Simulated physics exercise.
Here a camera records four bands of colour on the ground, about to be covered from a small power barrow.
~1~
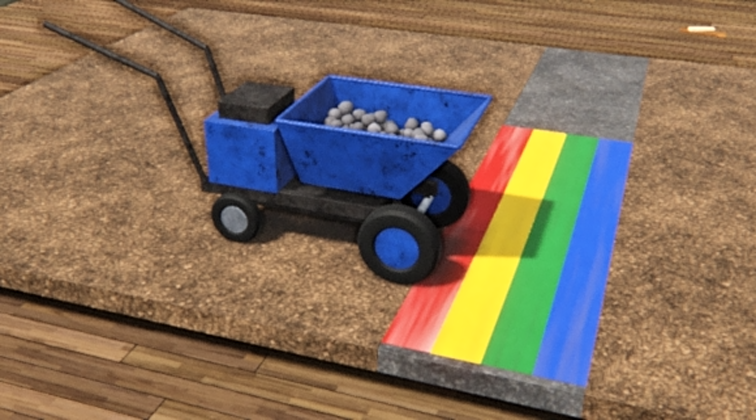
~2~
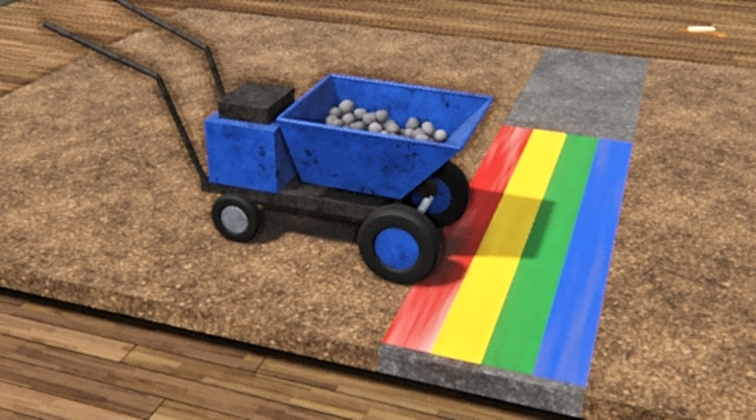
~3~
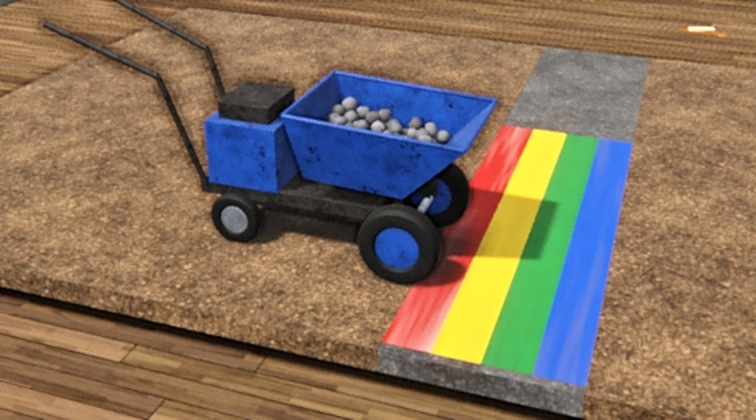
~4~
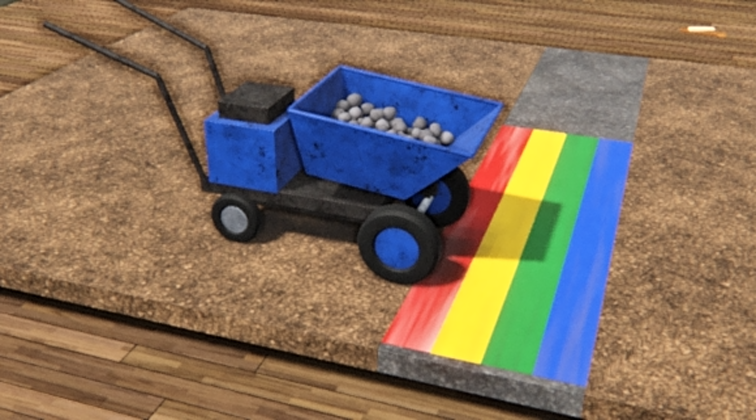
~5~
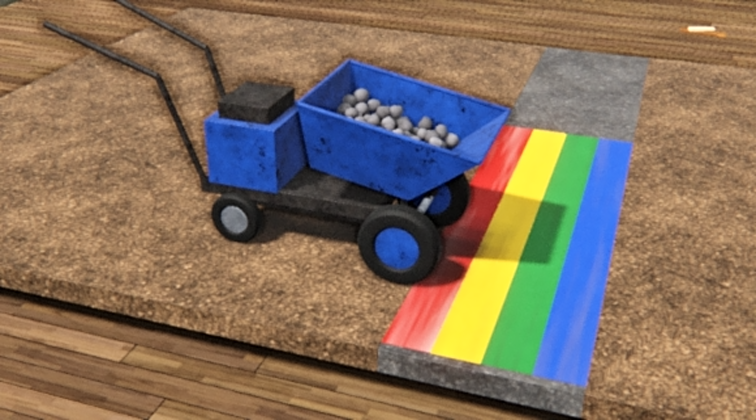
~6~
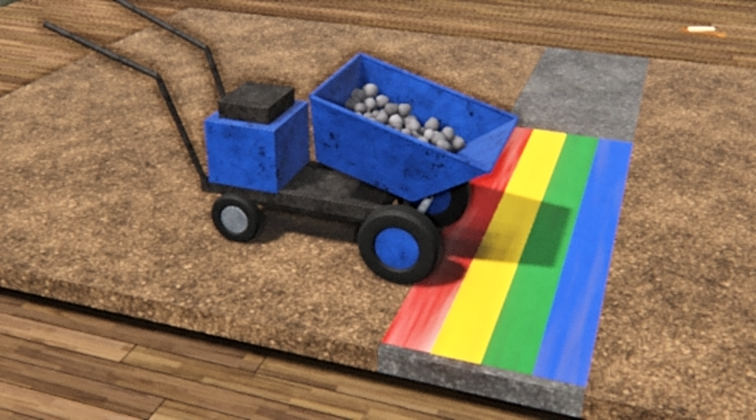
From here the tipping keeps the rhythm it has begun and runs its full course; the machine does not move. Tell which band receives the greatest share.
I would say the blue band receives it.
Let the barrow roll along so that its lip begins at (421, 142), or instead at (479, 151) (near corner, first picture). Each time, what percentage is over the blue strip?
20 per cent, then 30 per cent.
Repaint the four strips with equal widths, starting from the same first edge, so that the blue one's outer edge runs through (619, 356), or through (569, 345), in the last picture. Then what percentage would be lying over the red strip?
0 % and 0 %, near enough.
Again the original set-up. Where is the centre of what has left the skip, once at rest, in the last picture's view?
Near (597, 280), more or less.
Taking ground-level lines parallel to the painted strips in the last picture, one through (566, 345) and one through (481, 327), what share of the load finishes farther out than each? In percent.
Estimate: 50 % and 70 %, respectively.
Soon after the last picture, skip tipped steeply; all in the skip.
A little later, skip tipped right over; most in the skip; a small part over the green strip; a small part over the blue strip.
Later still, skip tipped right over; about a quarter in the skip; a small part over the green strip; about a third over the blue strip; about a quarter off the paint.
At rest, skip tipped right over; about a quarter in the skip; none over the red strip; none over the yellow strip; a small part over the green strip; about a third over the blue strip; about a quarter off the paint.
